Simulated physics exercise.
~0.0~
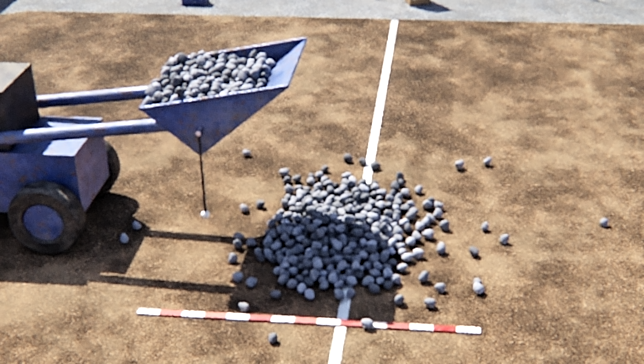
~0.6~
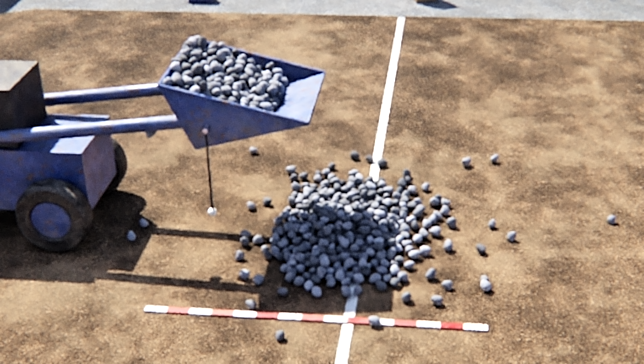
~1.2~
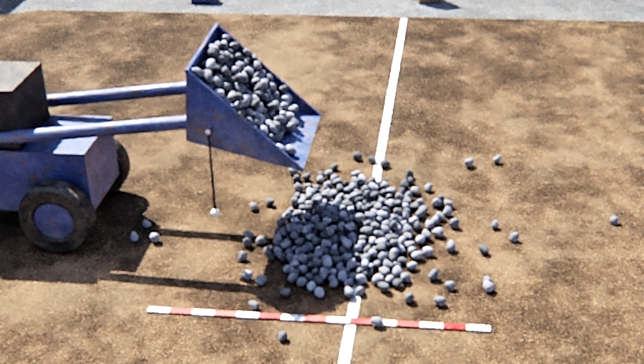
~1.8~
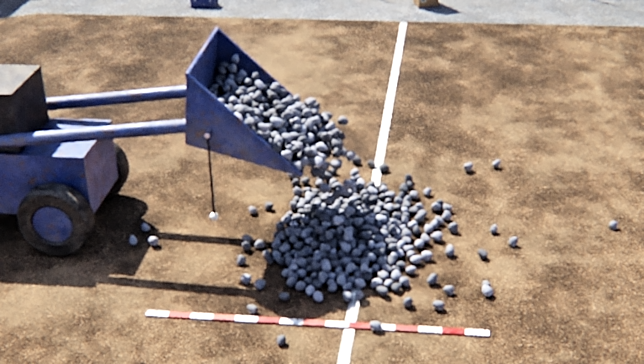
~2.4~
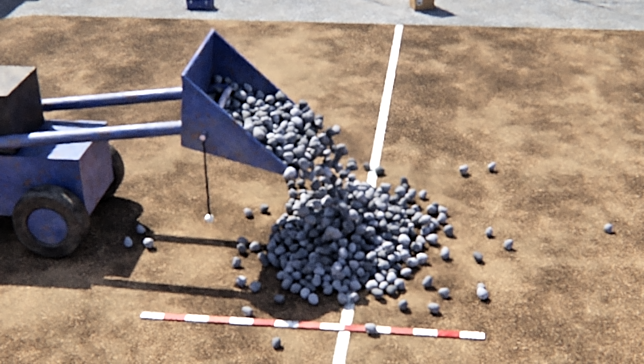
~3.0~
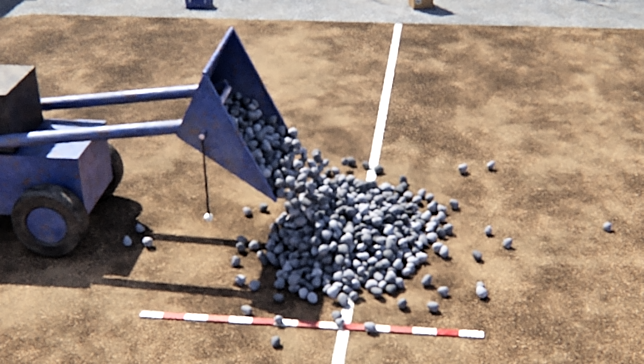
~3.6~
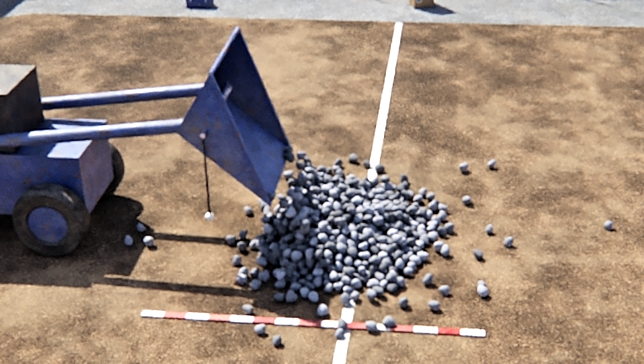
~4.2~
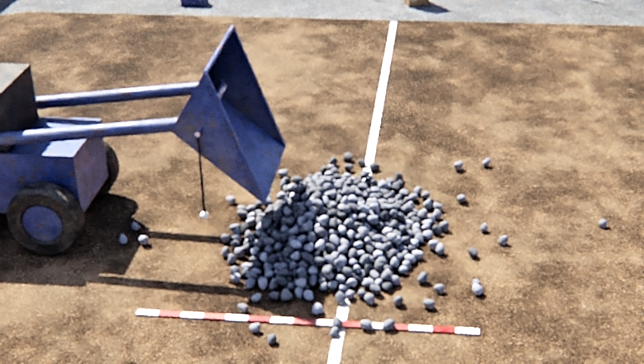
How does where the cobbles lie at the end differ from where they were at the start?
At the start the cobbles are split between the raised bucket and the heap on the ground. At the end they are all down on the ground, so as a whole they sit lower, in one larger heap beneath the empty bucket and across the line.
